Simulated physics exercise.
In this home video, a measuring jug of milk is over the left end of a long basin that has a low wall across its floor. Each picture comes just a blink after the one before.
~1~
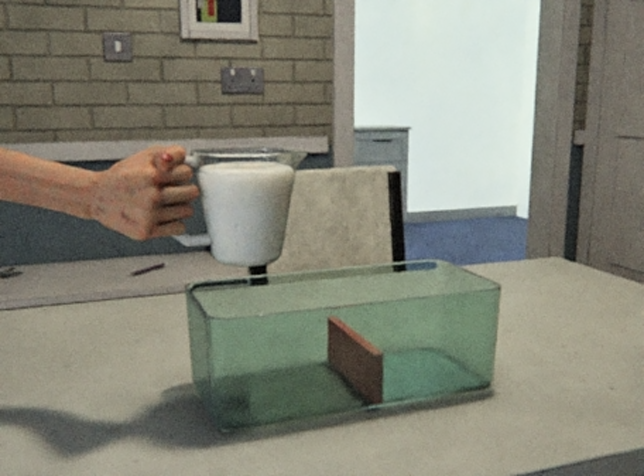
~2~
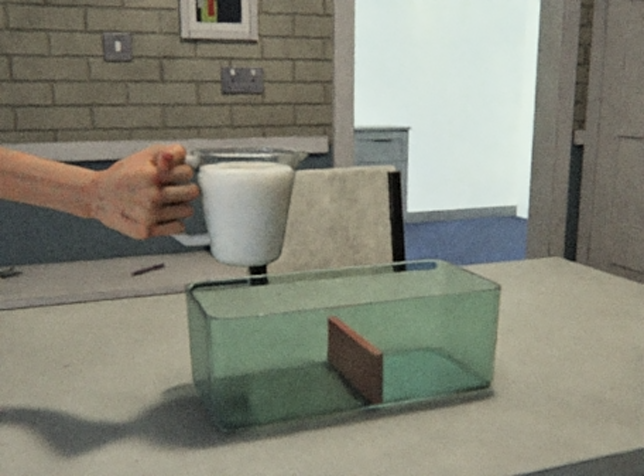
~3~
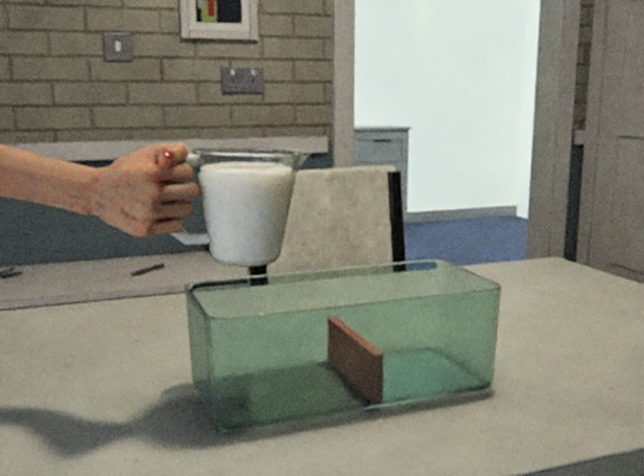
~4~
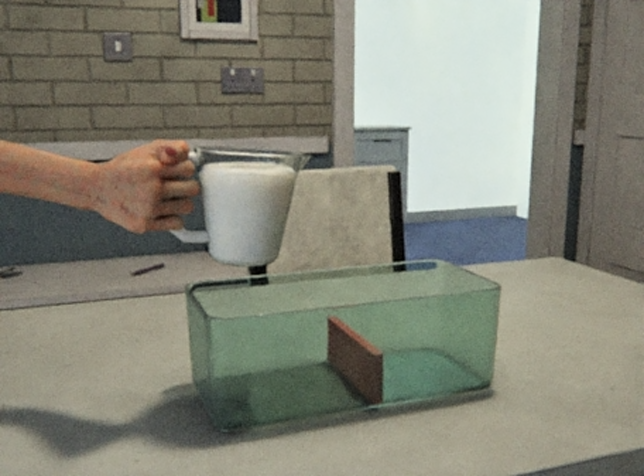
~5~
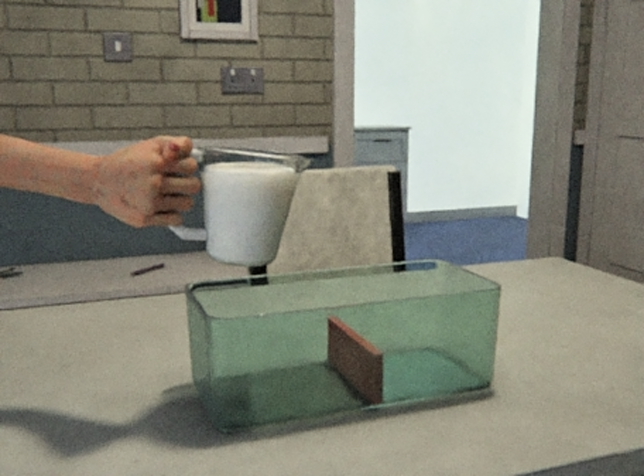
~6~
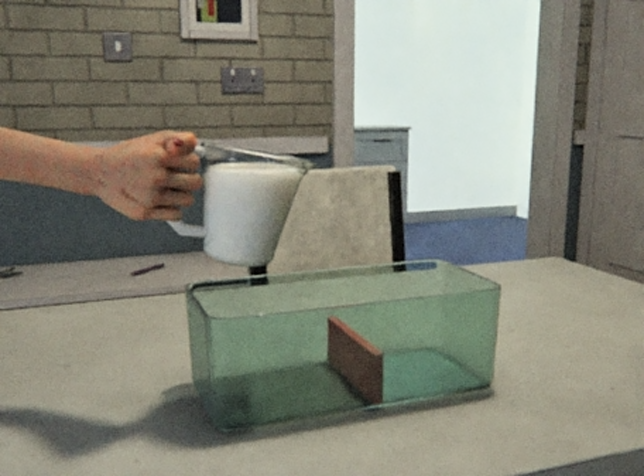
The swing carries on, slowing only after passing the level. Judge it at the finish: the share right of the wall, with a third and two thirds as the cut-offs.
At the finish, the right of the wall has a third to two thirds.
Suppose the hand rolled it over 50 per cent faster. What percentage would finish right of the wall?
It comes to about 35 per cent.
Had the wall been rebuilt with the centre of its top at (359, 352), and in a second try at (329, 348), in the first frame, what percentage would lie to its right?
Roughly 45 per cent, and 90 per cent.
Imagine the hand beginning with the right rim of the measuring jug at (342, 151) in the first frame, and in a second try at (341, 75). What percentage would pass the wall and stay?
It would come to near 95 per cent, and then near 95 per cent.
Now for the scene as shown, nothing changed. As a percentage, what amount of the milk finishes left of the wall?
Roughly 50 percent of it.
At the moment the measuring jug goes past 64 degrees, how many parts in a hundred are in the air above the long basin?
Around 15 %.
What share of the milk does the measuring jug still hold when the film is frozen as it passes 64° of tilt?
75 %.
A moment on, the measuring jug is tipped part way and 75 per cent is still to pour, 1 is left of the wall and 7 right of it.
Next, the measuring jug is tipped on its side and 22 per cent is still to pour, 22 is left of the wall and 45 right of it.
Then the measuring jug is tipped right over and 1 per cent is still to pour, 50 is left of the wall and 48 right of it.
Later the measuring jug is tipped right over and 0 per cent is still to pour, 51 is left of the wall and 48 right of it.
At rest 51 per cent lies left of the wall, 48 right of it and 1 outside.
